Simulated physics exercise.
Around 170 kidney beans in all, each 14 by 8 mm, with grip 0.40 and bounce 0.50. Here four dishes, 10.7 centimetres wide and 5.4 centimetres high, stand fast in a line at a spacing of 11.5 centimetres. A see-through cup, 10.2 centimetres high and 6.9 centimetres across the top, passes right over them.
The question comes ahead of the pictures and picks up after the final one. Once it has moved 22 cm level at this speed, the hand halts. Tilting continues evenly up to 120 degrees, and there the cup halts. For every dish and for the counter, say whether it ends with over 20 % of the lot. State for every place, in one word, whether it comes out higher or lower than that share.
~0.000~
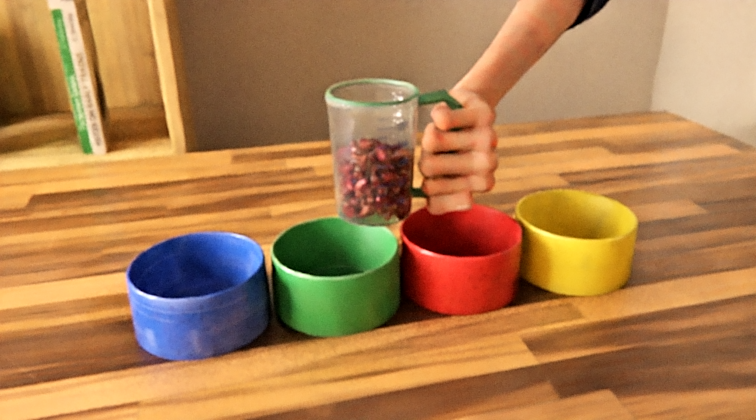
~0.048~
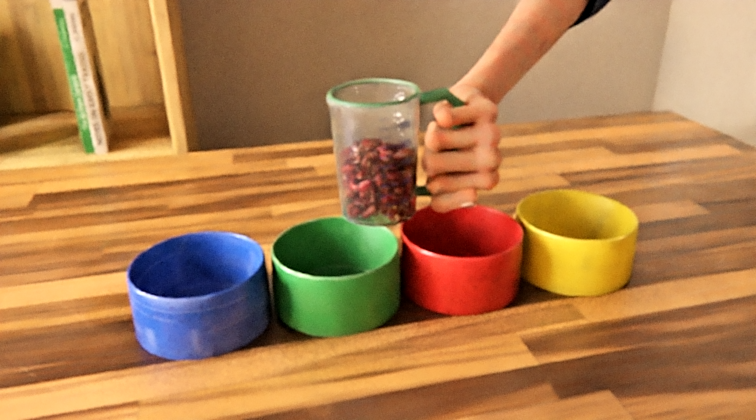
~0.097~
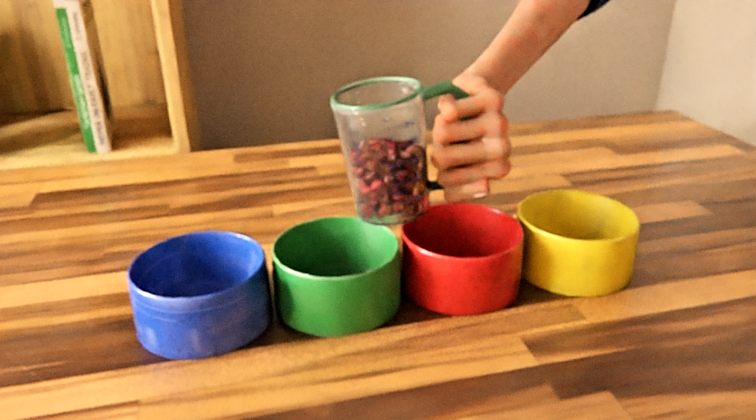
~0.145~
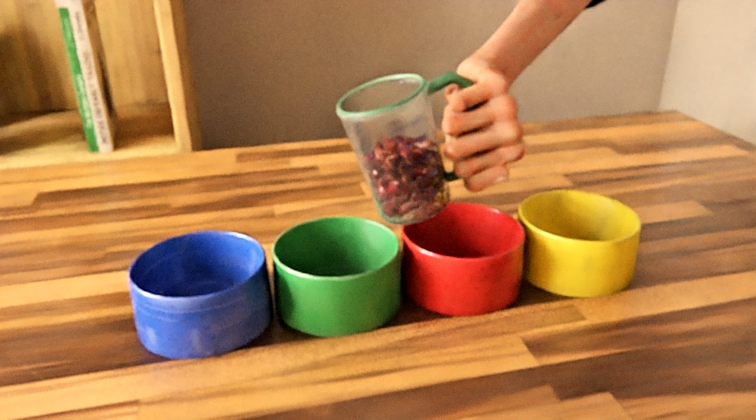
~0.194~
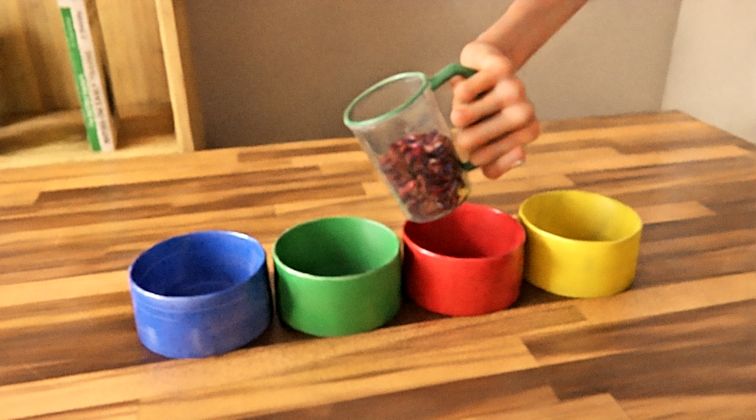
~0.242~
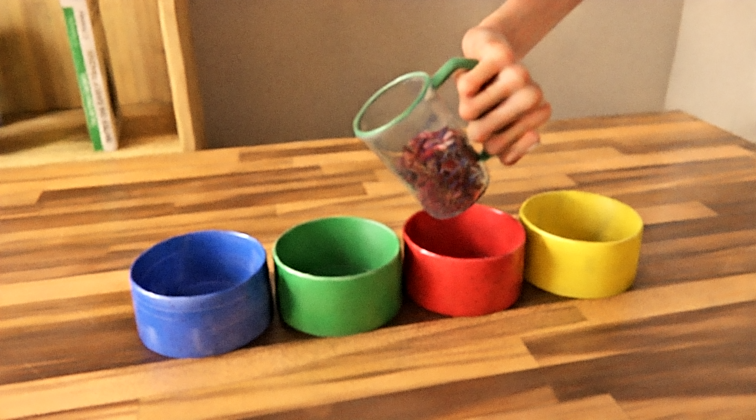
Red: Higher, blue: Lower, green: Lower, yellow: Higher, counter: Lower.
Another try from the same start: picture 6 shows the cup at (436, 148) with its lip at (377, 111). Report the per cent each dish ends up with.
Red: 0 / blue: 0 / green: 0 / yellow: 100.
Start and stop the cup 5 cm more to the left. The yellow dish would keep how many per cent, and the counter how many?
Yellow: 0, counter: 0.
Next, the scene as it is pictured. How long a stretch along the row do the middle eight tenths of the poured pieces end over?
That stretch measures near 14 centimetres.
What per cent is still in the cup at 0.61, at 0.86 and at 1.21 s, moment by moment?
Close to 100, 45 and 0 per cent respectively.
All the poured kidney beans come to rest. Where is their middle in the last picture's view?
Resting centre estimate: Around (497, 267).
Then, at 0.61 s, tilt 109 degrees; cup holds 100 %.
After 0.86 s, tilt 120 degrees; cup holds 45 %, red 45 %, yellow 5 %.
After 1.21 s, tilt 120 degrees; cup holds 0 %, red 50 %, yellow 40 %.
In the end, at 2.1 s, red 50 %, blue 0 %, green 0 %, yellow 40 %, counter 10 %.
